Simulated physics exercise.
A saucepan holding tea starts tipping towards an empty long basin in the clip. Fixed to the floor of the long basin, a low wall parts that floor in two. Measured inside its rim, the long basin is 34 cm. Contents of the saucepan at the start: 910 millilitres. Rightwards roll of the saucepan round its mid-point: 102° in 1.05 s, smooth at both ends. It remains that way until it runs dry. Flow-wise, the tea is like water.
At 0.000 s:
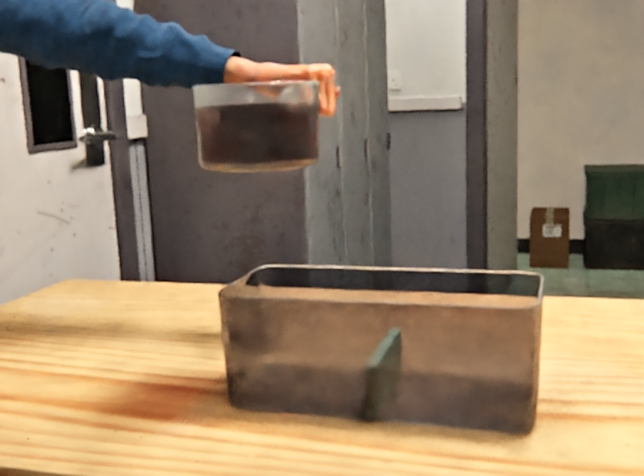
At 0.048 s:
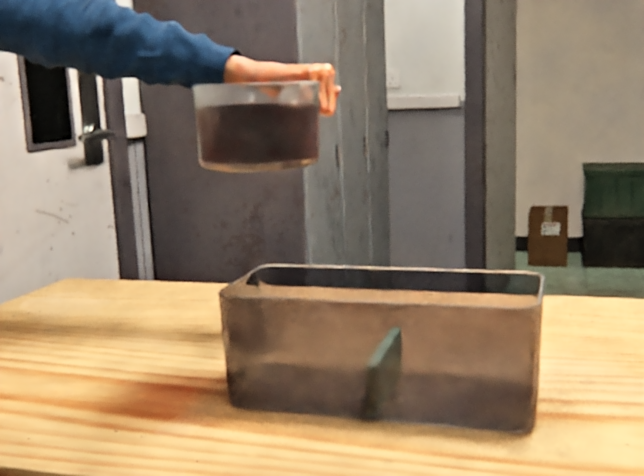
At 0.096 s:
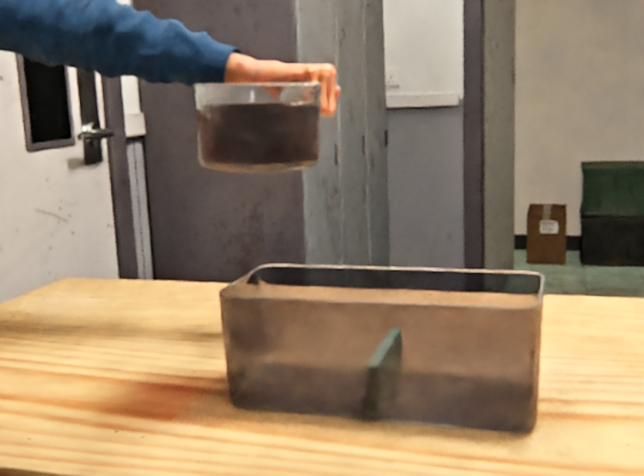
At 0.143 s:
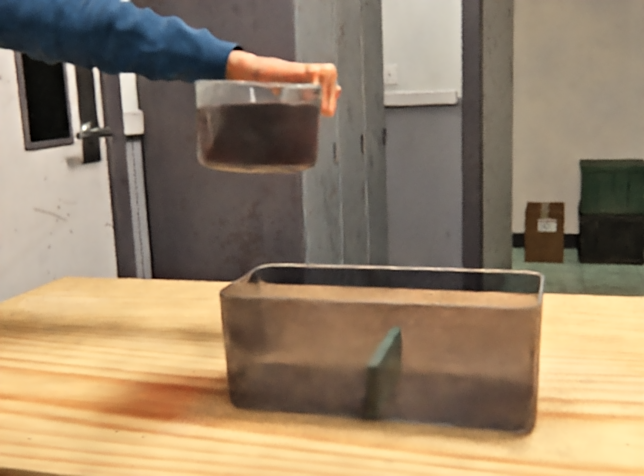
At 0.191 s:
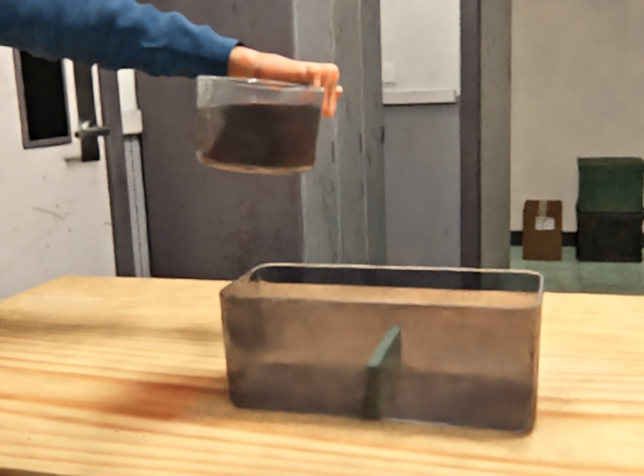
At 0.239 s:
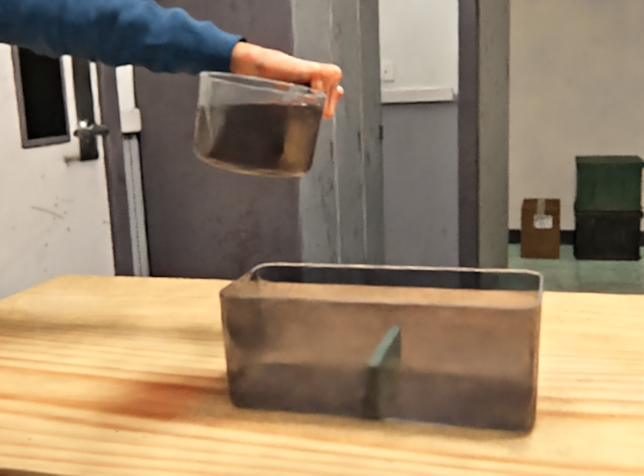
Above a long, clear basin with a low green divider on a wooden table, a blue-sleeved hand held a clear container of dark tea almost level, then tilted it slightly to the right.
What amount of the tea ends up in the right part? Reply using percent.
64 %.
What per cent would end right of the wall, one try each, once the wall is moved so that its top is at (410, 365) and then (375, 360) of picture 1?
Some 40 in a hundred, then some 75 in a hundred.
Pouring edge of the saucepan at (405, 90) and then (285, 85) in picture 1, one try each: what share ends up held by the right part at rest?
95 and 25 %.
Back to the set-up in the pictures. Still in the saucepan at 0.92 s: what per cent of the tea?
Some 18 per cent.
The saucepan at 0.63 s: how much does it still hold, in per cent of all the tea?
Around 70 percent.
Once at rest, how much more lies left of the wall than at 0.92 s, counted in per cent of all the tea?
Close to 26% of the whole.
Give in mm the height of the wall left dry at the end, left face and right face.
Left about 44 mm, while the right is about 30 mm.
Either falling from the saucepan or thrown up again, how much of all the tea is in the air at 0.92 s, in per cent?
Estimate: About 20 in a hundred.
By 0.63 s the tilt is 67° and 70 per cent is still to pour, 2 is left of the wall and 2 right of it.
By 0.92 s the tilt is 98° and 17 per cent is still to pour, 8 is left of the wall and 55 right of it.
By 1.22 s the tilt is 102° and 2 per cent is still to pour, 30 is left of the wall and 64 right of it.
By 1.55 s the tilt is 102° and 0 per cent is still to pour, 34 is left of the wall and 64 right of it.
At rest 35 per cent lies left of the wall, 64 right of it and 1 outside.
